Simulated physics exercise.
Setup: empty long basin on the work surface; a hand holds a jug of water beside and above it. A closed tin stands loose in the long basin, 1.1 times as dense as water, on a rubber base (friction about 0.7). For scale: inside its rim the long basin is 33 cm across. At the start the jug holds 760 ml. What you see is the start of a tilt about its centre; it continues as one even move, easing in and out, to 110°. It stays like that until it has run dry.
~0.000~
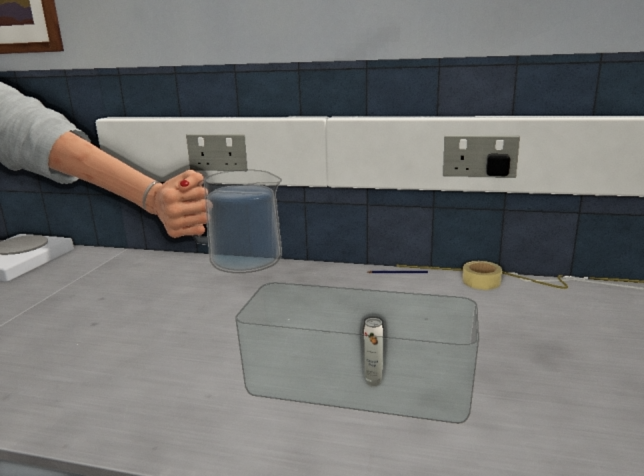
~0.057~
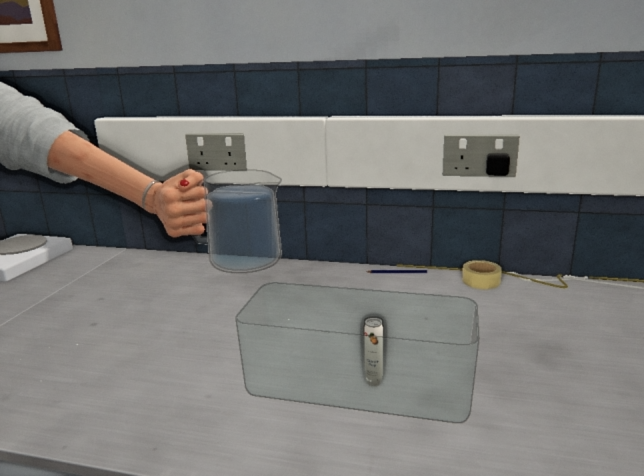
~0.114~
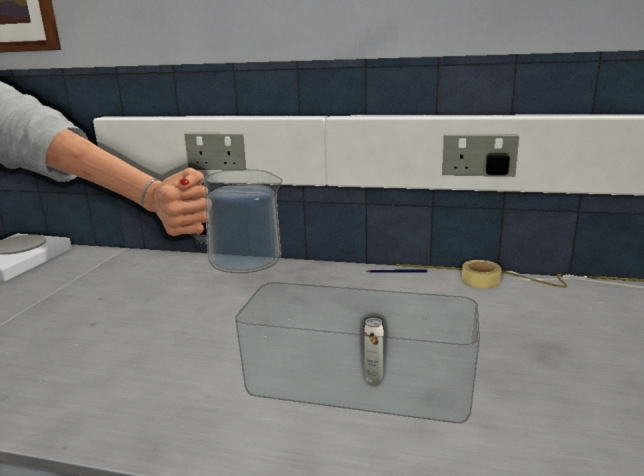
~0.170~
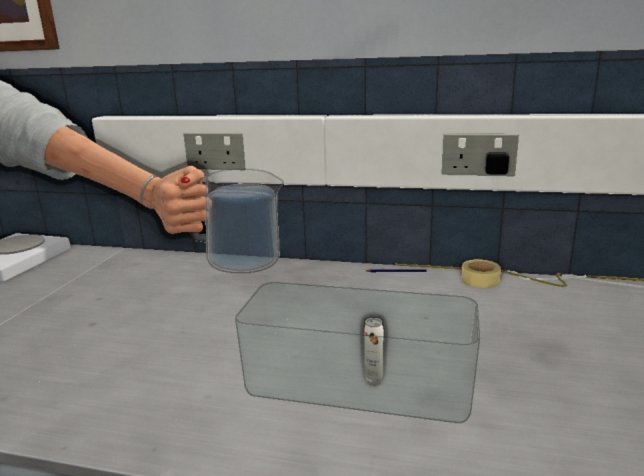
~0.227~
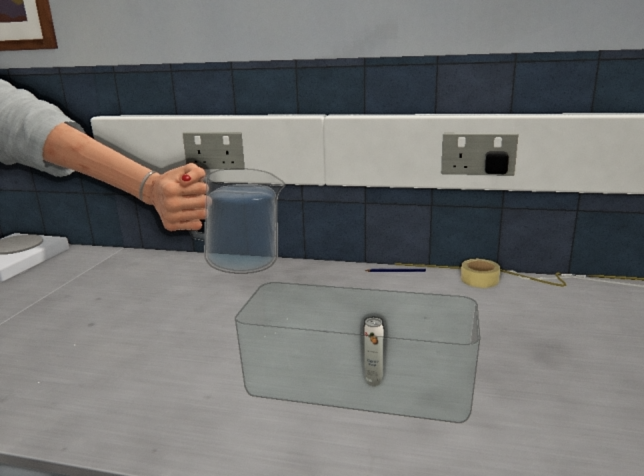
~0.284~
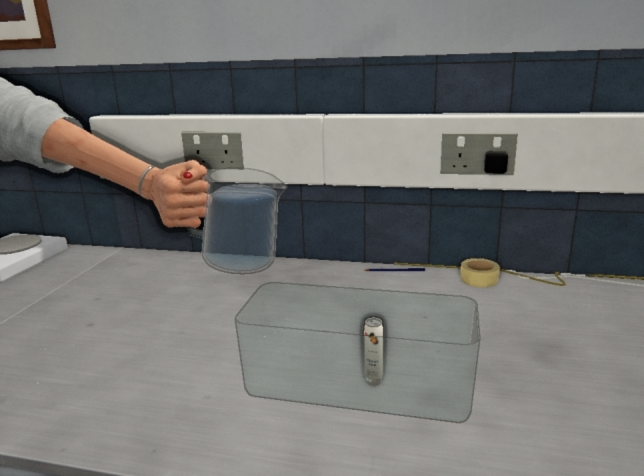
A hand reaching in from the left, with a grey sleeve and a bracelet, holds a clear jug of bluish water above a pale grey worktop, seen from the front and slightly above. Below it to the right sits an empty transparent basin with a small tin, backed by dark blue tiles, sockets and yellow tape. The jug starts upright, then tilts slightly rightward.
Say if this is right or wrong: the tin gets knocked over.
Wrong, it stays standing.
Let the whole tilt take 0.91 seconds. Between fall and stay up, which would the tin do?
Then it keeps standing.
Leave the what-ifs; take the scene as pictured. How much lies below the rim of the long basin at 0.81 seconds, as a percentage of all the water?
Around 2%.
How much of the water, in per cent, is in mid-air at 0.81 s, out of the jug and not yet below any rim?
Estimate: About 9 % of all of it.
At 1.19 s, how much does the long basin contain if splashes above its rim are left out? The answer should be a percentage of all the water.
Roughly 46 %.
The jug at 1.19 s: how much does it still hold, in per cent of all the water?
Close to 36 percent of the whole amount.
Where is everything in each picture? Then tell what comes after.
The first frame shows tilt 0°; pouring edge (281, 180); surface from (213, 190) to (274, 193); the long basin's rim runs from (250, 302) to (477, 322); the tin's top is at (374, 325).
The second frame shows tilt 0°; pouring edge (281, 180); surface from (212, 191) to (274, 193).
The third frame shows tilt 2°; pouring edge (282, 181); surface from (213, 190) to (274, 193).
The fourth frame shows tilt 3°; pouring edge (283, 182); surface from (212, 191) to (274, 193).
The fifth frame shows tilt 6°; pouring edge (285, 184); surface from (214, 190) to (276, 193).
The sixth frame shows tilt 9°; pouring edge (286, 187); surface from (214, 192) to (278, 193).
Then, 0.81 s in, the tilt is 60° and 89 per cent is still to pour; the tin stands where it began.
Then, 1.19 s in, the tilt is 97° and 36 per cent is still to pour; the tin stands 1 cm from where it began.
Then, 1.59 s in, the tilt is 110° and 3 per cent is still to pour; the tin stands 1 cm from where it began.
Then, 2.02 s in, the tilt is 110° and 0 per cent is still to pour; the tin stands 1 cm from where it began.
Finally, the tin stands 1 cm from where it began.
